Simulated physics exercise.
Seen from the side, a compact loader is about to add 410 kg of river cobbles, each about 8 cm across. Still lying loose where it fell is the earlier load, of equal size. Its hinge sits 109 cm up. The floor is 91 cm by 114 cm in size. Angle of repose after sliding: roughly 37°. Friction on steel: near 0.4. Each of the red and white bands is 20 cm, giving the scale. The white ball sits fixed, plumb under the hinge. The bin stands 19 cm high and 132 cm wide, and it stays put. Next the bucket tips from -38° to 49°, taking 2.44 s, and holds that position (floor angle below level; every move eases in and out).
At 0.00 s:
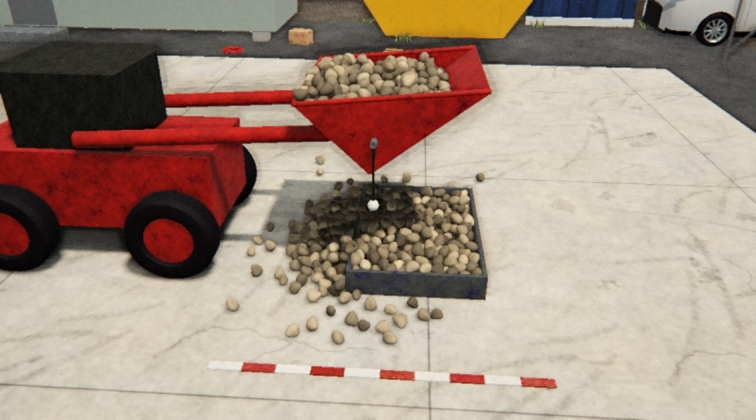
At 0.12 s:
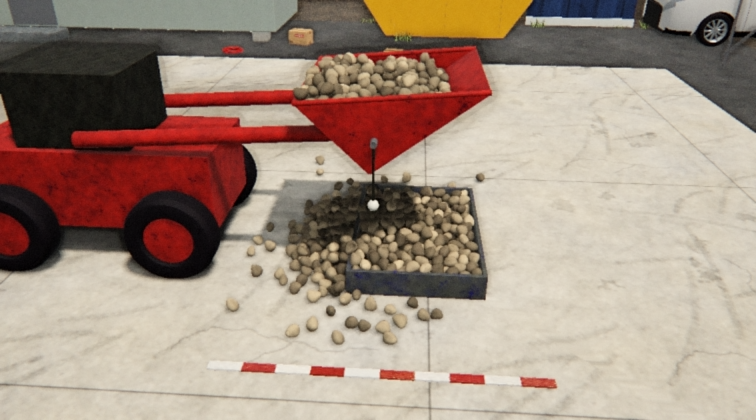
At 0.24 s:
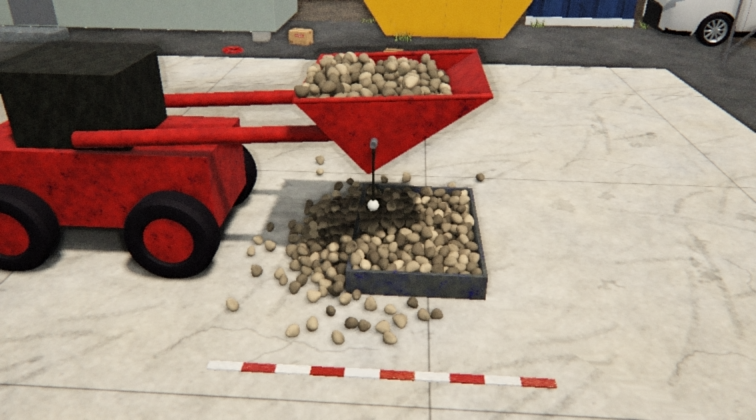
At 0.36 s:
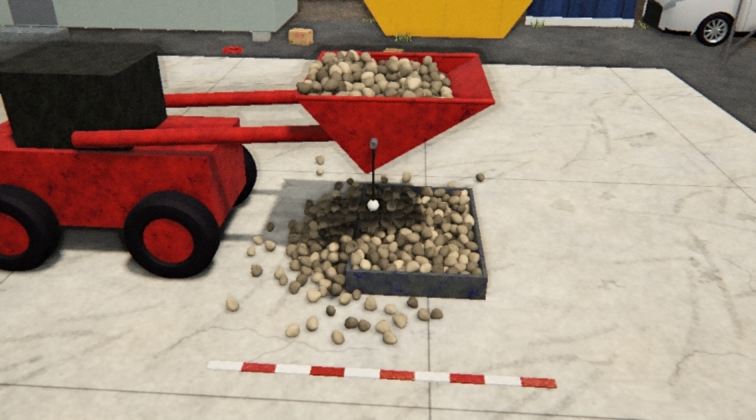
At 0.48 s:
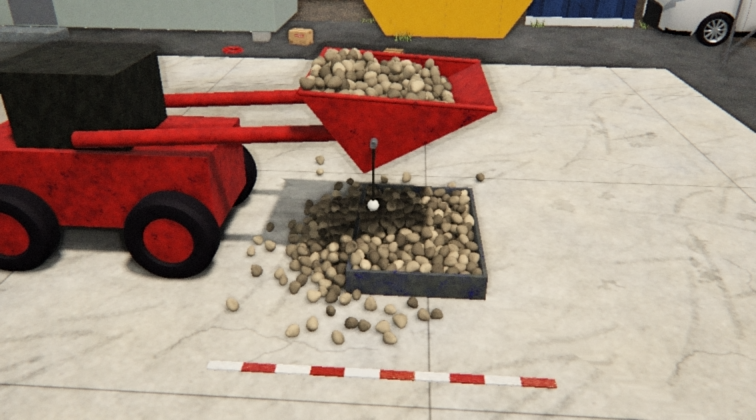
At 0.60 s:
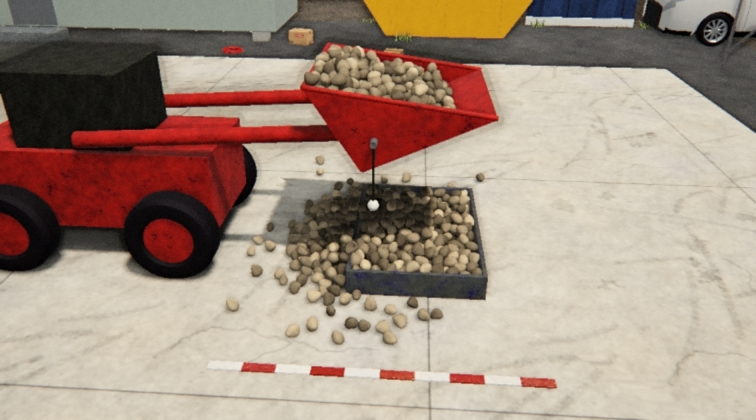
A red loader slowly tilts its raised bucket of stones above a bin and scattered stones.
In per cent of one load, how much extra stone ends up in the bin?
About 31 %.
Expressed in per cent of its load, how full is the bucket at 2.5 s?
About 5 per cent is held.
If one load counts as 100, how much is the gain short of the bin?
Result: Near 0 % of one load.
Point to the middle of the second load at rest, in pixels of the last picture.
They settle centred around (495, 238).
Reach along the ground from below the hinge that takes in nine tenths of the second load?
I'd estimate about 150 cm.
After 1.8 s the floor is at 35°; in per cent of one load, 79 in the bucket, 33 short of the bin, 77 in the bin, 11 beside or beyond the bin; the foremost stones are at (497, 227).
After 2.5 s the floor is at 49°; in per cent of one load, 3 in the bucket, 33 short of the bin, 98 in the bin, 66 beside or beyond the bin; the foremost stones are at (611, 253).
After 2.9 s the floor is at 49°; in per cent of one load, 0 in the bucket, 33 short of the bin, 95 in the bin, 72 beside or beyond the bin; the foremost stones are at (634, 240).
After 5.5 s the floor is at 49°; in per cent of one load, 0 in the bucket, 33 short of the bin, 94 in the bin, 73 beside or beyond the bin; the foremost stones are at (644, 239). Net gain in the bin, 31.
